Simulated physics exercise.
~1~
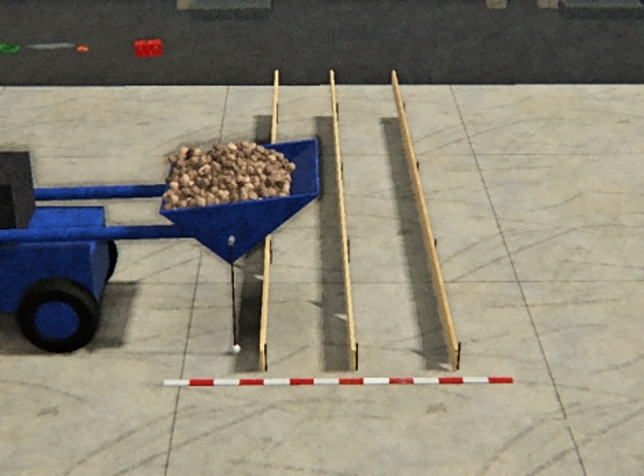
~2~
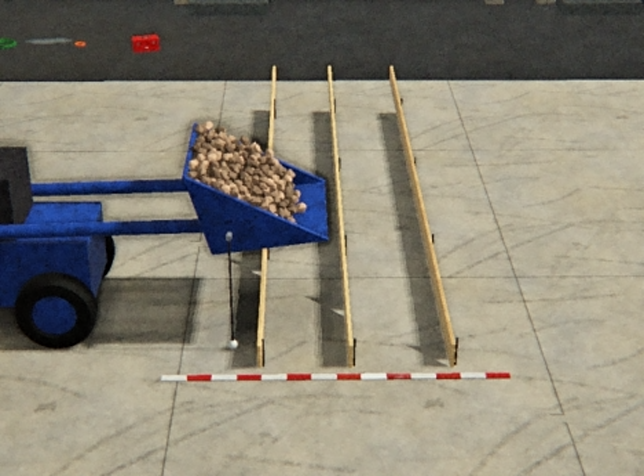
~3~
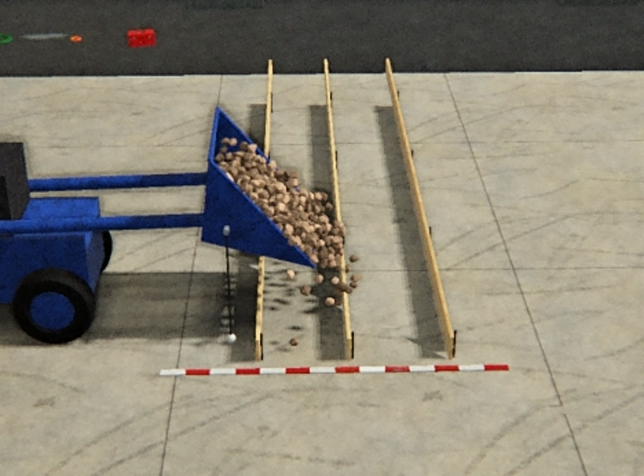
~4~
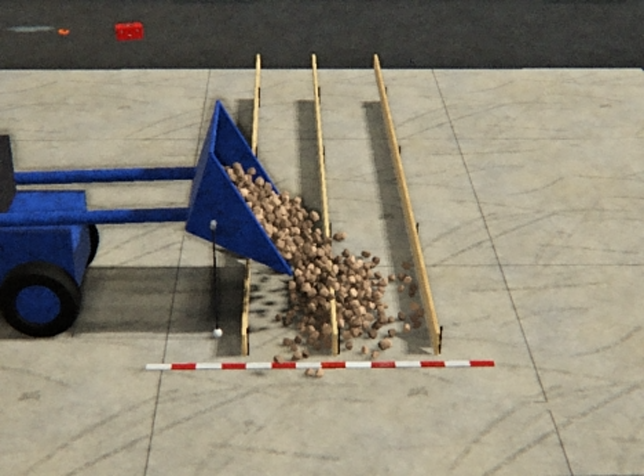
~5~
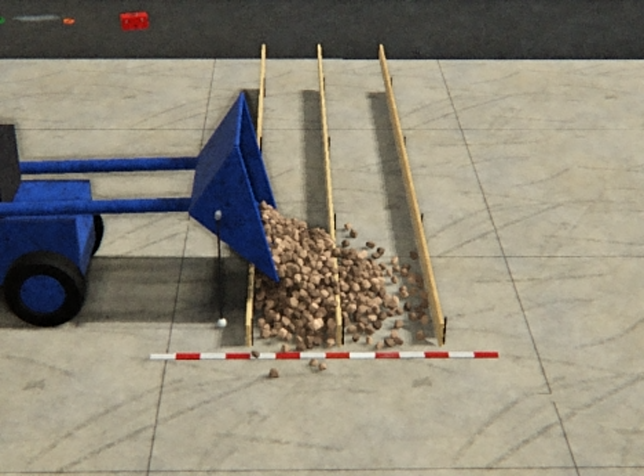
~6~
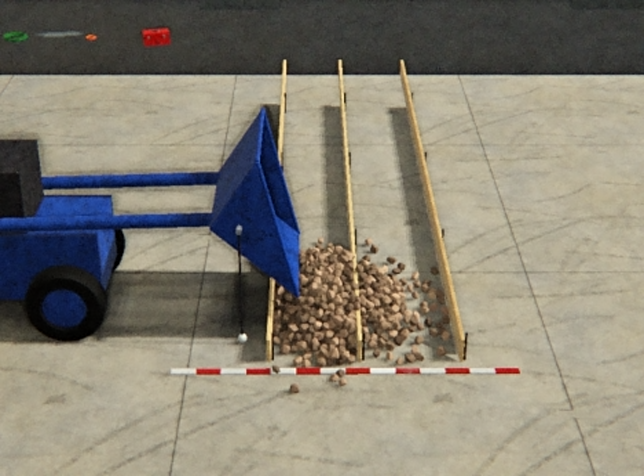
A blue compact loader with black wheels stands at the left of a pale concrete floor, seen from above at a slight sway, its raised bucket heaped with brown stones. Three upright wooden planks run away from the viewer beneath and beyond the bucket, with a red-and-white staff lying in front and a dark strip behind. The bucket tips forward to the right, and the stones slide to its lip. They pour down around the middle plank, a few rolling past the staff. The bucket stops steeply tilted and empty, leaving most stones piled in the left bay and fewer in the right.
